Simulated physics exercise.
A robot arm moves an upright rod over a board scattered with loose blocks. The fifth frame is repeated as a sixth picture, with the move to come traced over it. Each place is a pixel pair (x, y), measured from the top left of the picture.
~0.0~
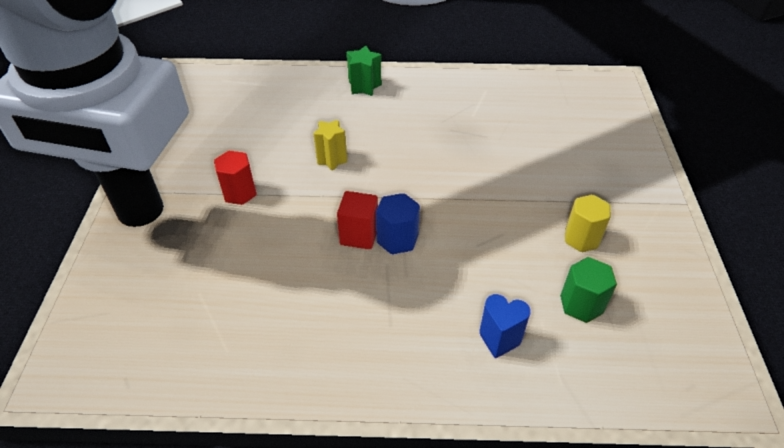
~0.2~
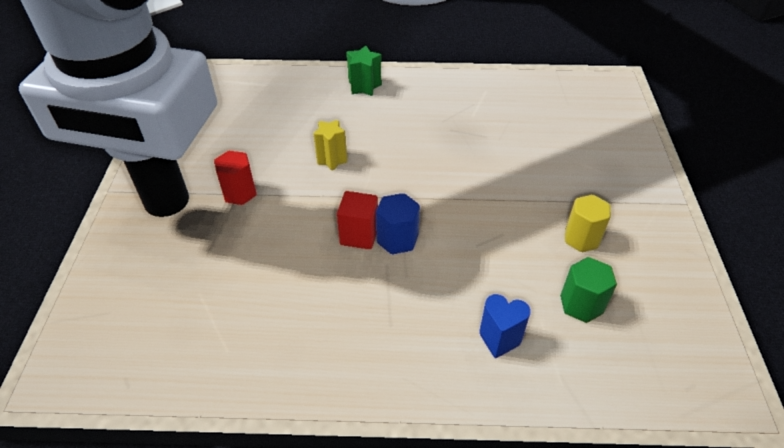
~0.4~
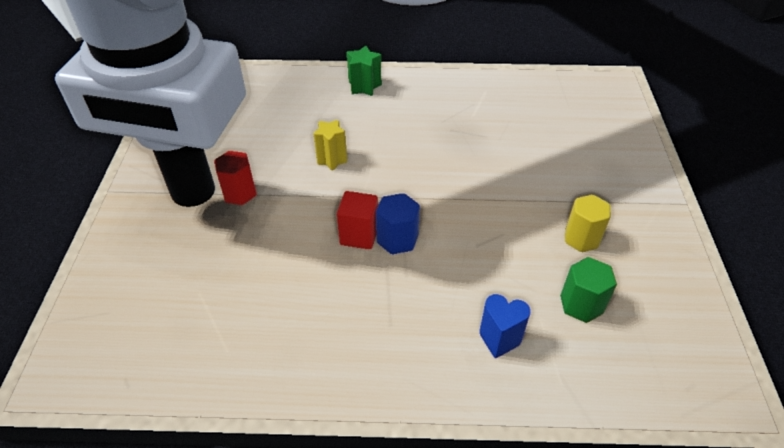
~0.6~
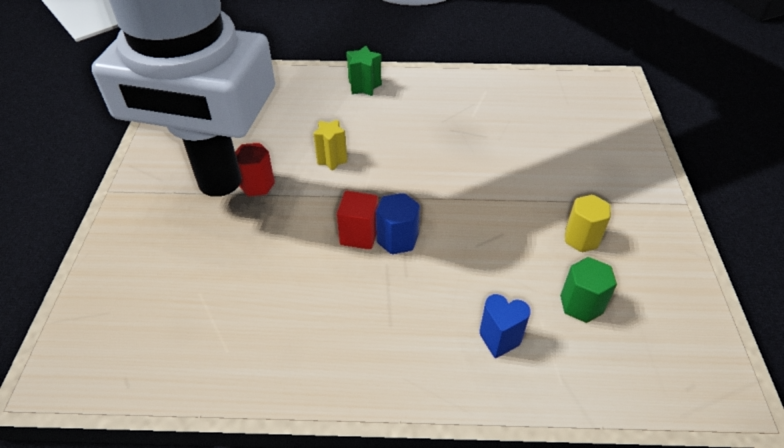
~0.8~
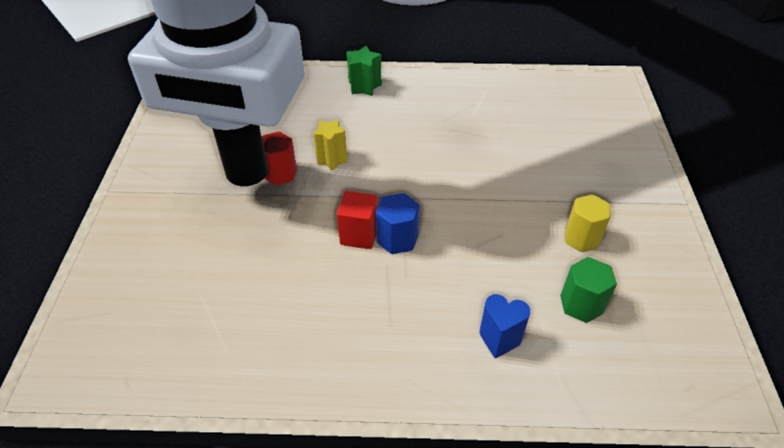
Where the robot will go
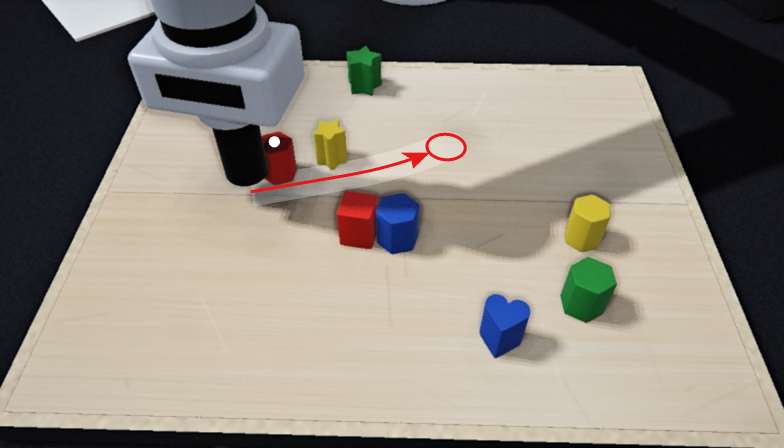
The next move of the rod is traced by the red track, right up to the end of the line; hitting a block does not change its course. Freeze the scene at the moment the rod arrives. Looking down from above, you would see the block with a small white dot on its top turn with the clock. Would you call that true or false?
That is false.
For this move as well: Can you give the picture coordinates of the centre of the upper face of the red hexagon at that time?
At (306, 125).
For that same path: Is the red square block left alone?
Yes, I think so.
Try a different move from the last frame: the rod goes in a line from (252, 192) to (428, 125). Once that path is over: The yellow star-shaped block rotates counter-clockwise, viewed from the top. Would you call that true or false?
That claim is false.
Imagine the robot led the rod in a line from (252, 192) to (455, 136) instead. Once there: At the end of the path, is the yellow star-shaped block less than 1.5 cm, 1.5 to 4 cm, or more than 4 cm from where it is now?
Its final spot will lie more than 4 cm from the current one.
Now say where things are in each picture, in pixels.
In the first frame, lower end of the rod at (141, 211), tops of blocks, red hexagon at (231, 161), yellow star-shaped block at (329, 128), red square block at (357, 204).
In the second frame, rod at (167, 201), blocks as before.
In the third frame, rod at (193, 192), blocks as before.
In the fourth frame, rod at (220, 182), red hexagon at (250, 153).
In the fifth frame, rod at (247, 172), red hexagon at (274, 142), yellow star-shaped block at (329, 128), red square block at (357, 204).
The drawn path runs from (252, 192) via (355, 174), ending at (446, 147); the dot is on the red hexagon.
The first path, step by step. One third of the way, rod at (319, 160); red hexagon at (306, 125), turned 50° anticlockwise; yellow star-shaped block at (339, 123), turned 35° clockwise.
Two thirds of the way, rod at (389, 147); red hexagon at (306, 125), turned 50° anticlockwise; yellow star-shaped block at (340, 121), turned 25° clockwise.
At the end, rod at (448, 127); red hexagon at (306, 125), turned 50° anticlockwise; yellow star-shaped block at (340, 121), turned 25° clockwise; red square block not moved.
